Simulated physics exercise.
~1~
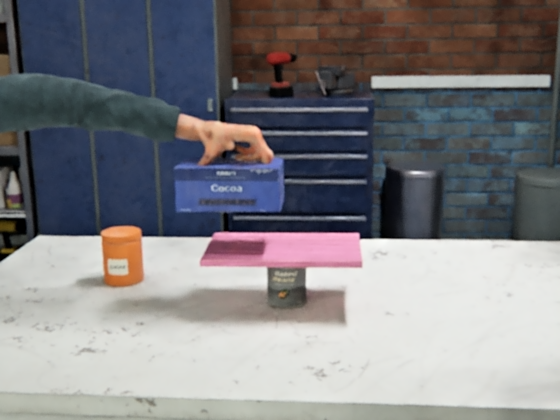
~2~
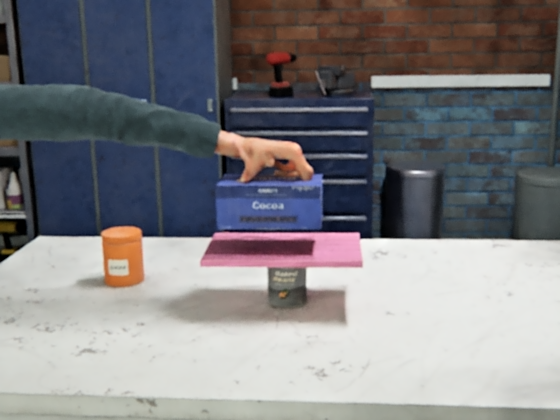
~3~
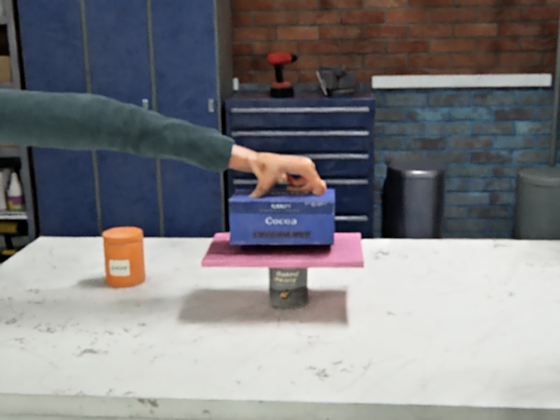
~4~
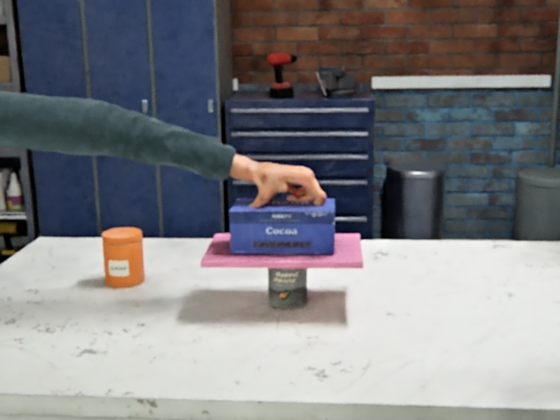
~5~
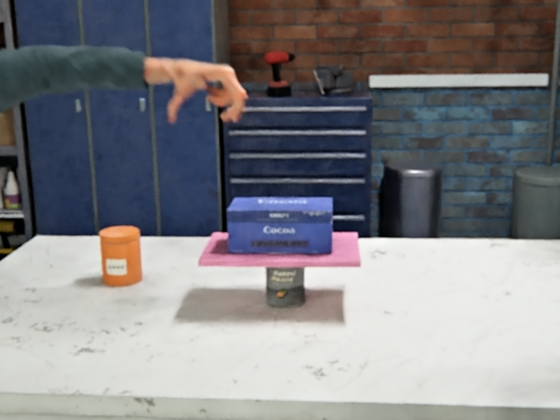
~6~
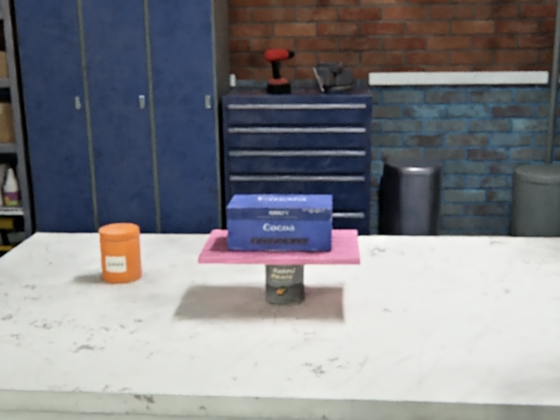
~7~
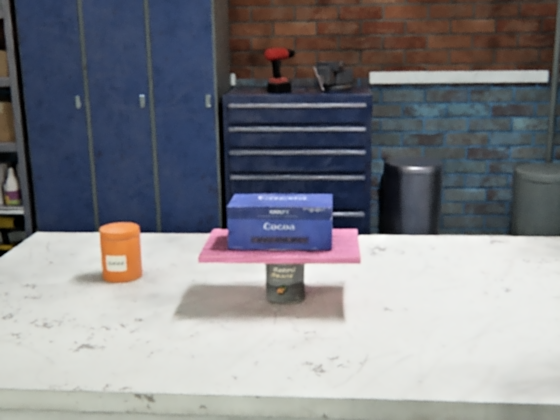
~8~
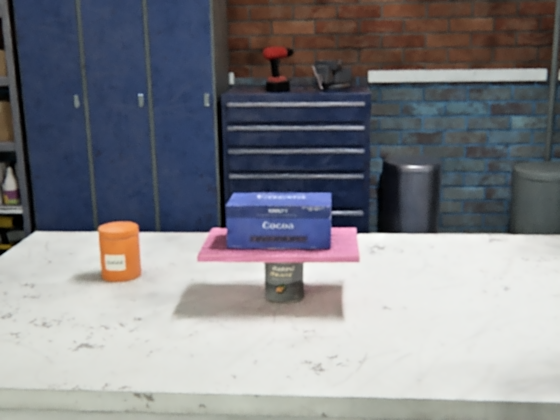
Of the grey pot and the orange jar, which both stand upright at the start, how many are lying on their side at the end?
None of them are. The grey pot and the orange jar are both still upright at the end.
A hand in a dark green sleeve carried a blue cocoa box to the right and lowered it onto a pink board balanced on a small grey pot, then let go and drew away to the left, and the pile stayed standing.
